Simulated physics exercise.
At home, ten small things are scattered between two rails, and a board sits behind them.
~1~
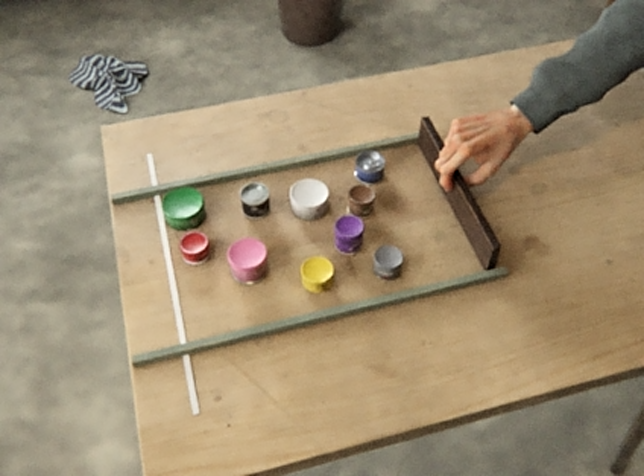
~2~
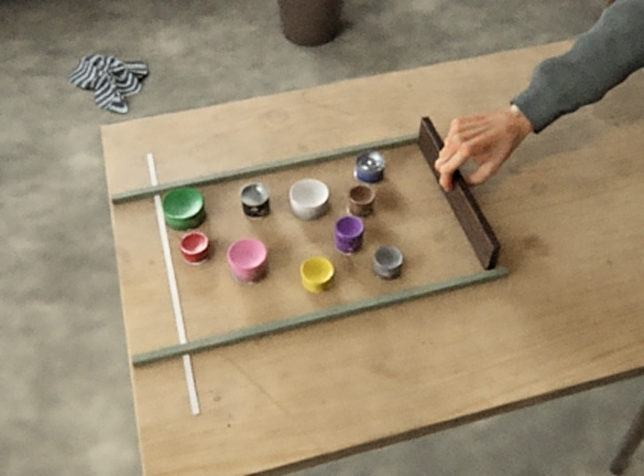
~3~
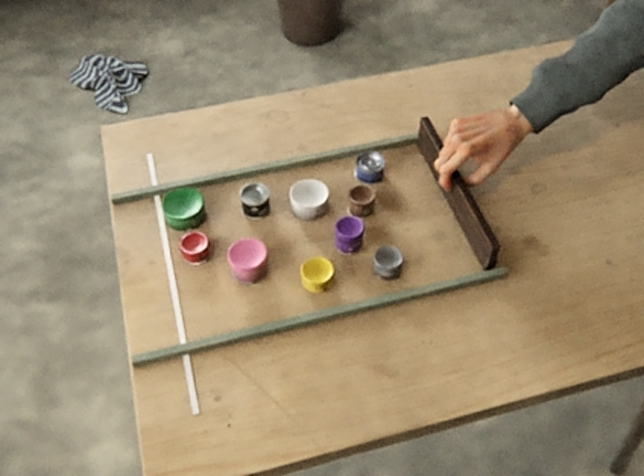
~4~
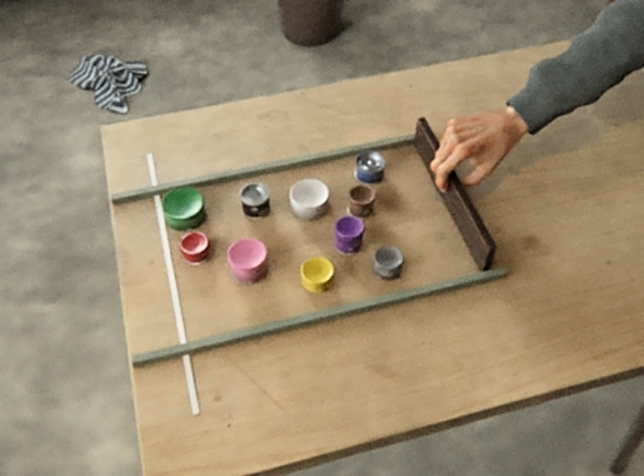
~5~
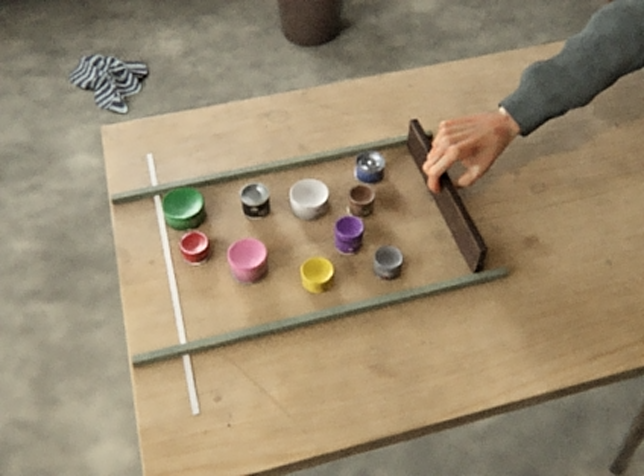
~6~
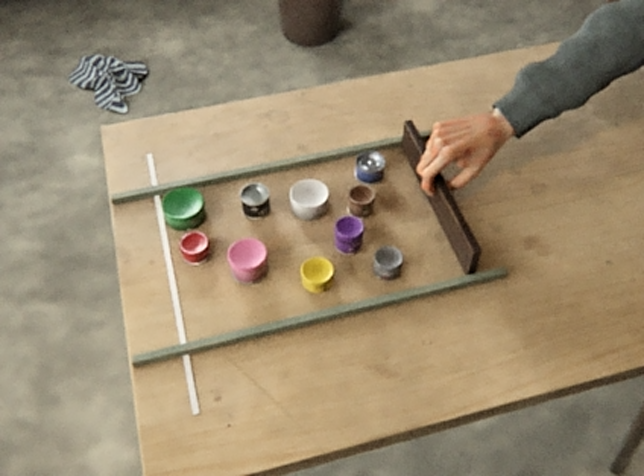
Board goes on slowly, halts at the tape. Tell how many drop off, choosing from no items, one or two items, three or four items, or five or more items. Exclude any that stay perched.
It ends with a lone piece or a pair gone from the top.
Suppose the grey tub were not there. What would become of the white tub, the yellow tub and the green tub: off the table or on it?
White tub still up; yellow tub still up; green tub down.
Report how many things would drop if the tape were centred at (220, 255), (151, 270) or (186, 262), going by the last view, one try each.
Try by try, 0, 5 and 1.
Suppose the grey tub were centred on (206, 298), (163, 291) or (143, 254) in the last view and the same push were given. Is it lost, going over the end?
In order, the grey tub sits tight; leaves the top; leaves the top.
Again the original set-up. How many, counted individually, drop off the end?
Counted up, you get 1.
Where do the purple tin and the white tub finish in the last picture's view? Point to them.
Roughly (156, 279); the other one roughly (143, 234).
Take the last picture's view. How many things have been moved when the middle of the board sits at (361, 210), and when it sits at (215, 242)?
I count 3 first and 10 after.
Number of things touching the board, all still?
5 touch it.
A little later, none off yet; green tub at rest near (184, 209); red tin at rest near (195, 248); pink pot at rest near (248, 262).
When it is over, the number that fall off is one or two; down, green tub.
